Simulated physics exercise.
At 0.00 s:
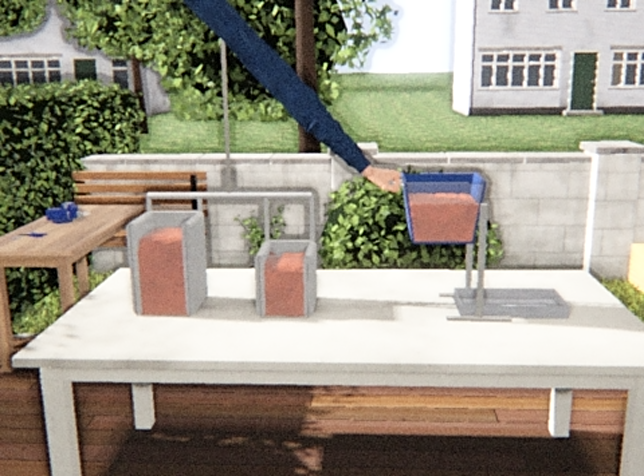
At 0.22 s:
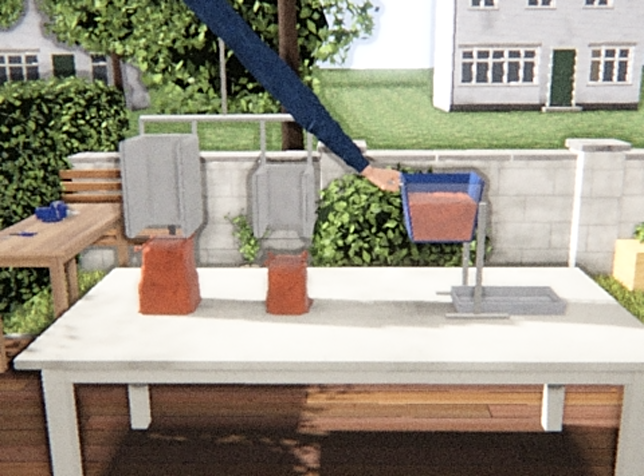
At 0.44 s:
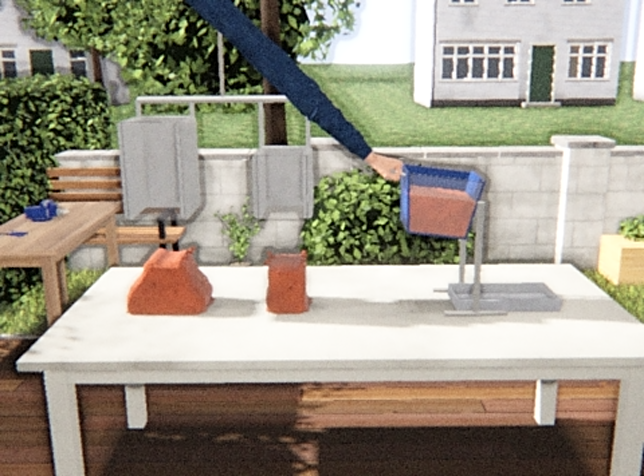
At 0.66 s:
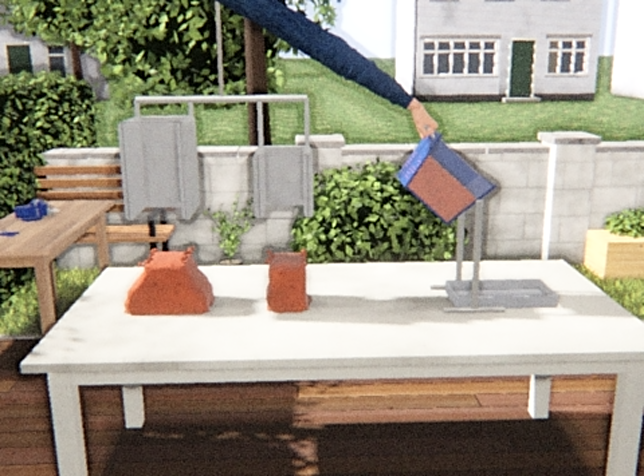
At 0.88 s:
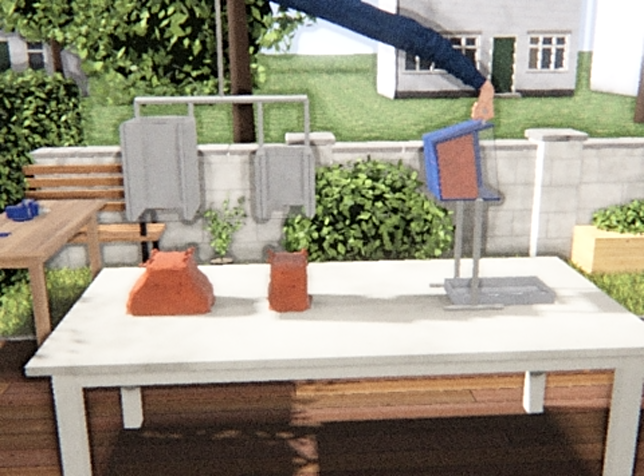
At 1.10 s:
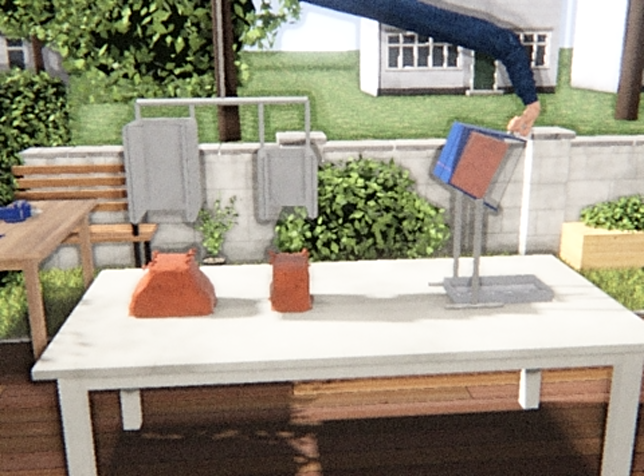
At first, two grey moulds full of red clay stand on a white table beside a blue tub of clay gripped by a hand. The moulds lift, leaving two blocks, and the left one slumps lower and wider while the right barely sinks. The arm then swings the tub clockwise past upright onto its side.
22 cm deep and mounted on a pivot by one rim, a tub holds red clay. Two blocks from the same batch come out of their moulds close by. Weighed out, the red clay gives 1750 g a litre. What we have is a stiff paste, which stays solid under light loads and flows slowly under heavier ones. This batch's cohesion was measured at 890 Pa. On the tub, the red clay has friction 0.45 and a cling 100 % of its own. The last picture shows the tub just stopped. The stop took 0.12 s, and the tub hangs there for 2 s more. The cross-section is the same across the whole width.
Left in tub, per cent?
12 %.
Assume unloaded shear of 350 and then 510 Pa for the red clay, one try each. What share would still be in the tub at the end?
About 10 % first, about 12 % second.
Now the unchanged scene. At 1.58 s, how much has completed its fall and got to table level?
I reckon around 60 % of it.
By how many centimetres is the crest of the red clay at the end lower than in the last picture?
15 cm or so.
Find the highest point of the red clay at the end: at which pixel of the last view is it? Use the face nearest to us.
About (456, 174).
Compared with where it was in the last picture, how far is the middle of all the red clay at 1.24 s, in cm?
I'd estimate roughly 8 centimetres.
After 1.24 s, the tub is at 111 degrees and holds 92 %.
After 1.41 s, the tub is at 111 degrees and holds 36 %.
After 1.58 s, the tub is at 111 degrees and holds 17 %.
After 1.75 s, the tub is at 111 degrees and holds 12 %.
After 3.10 s, at the end, the tub is at 111 degrees and holds 12 %.
